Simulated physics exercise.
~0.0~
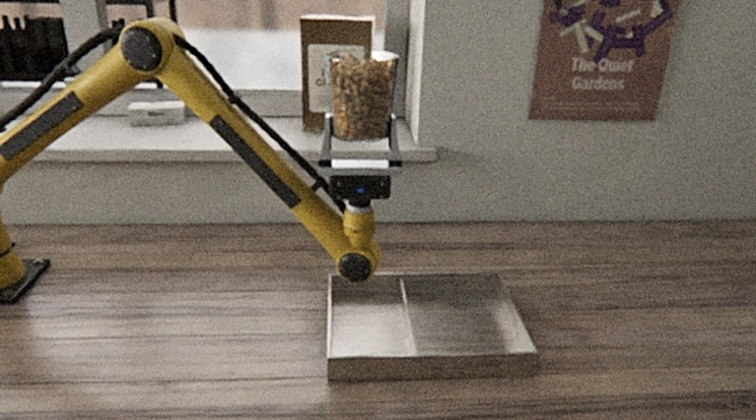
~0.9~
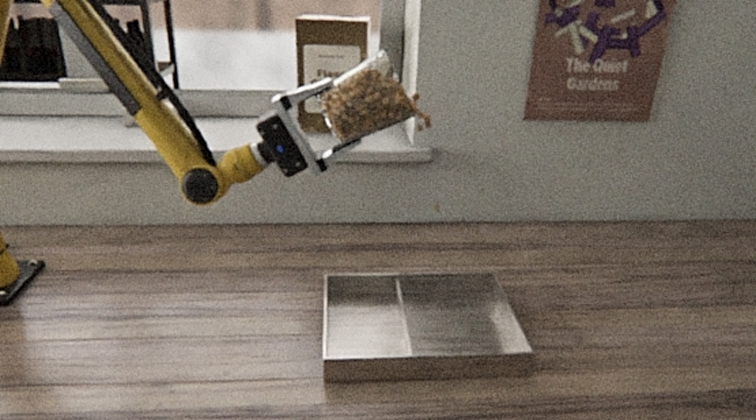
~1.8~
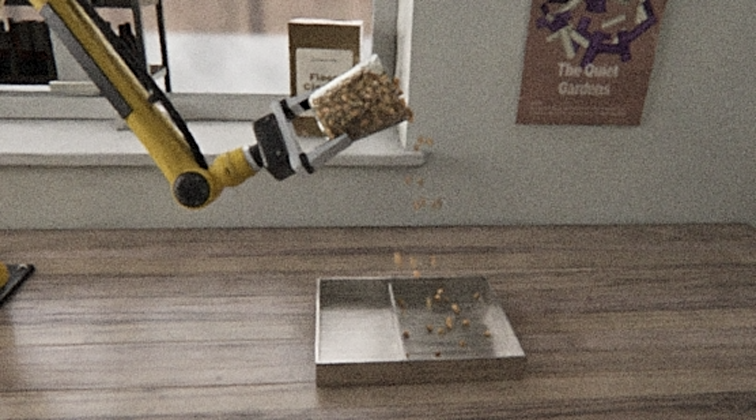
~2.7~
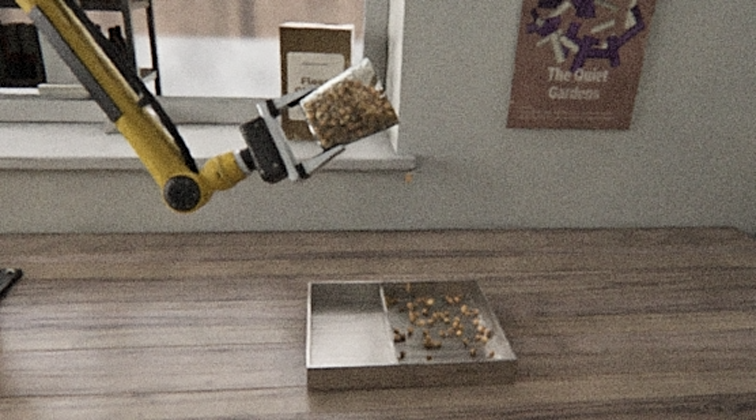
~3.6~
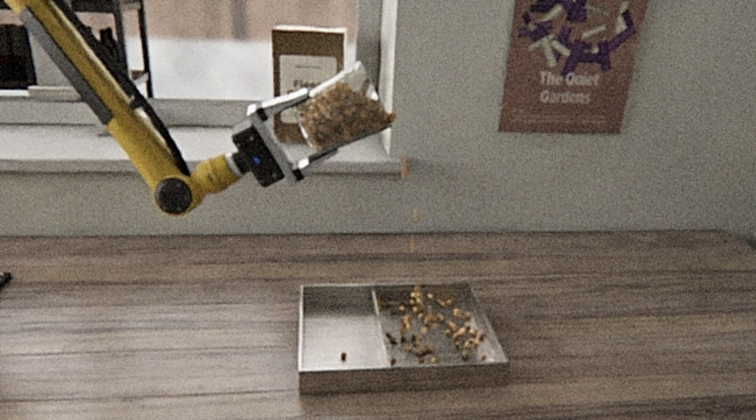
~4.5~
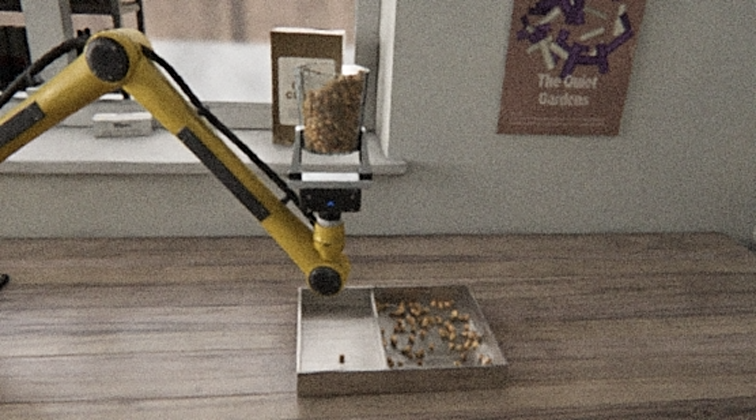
Yellow robot arm tipping a clear cup of chickpeas, scattering some into a divided tray's right side, then holding it upright, still mostly full.
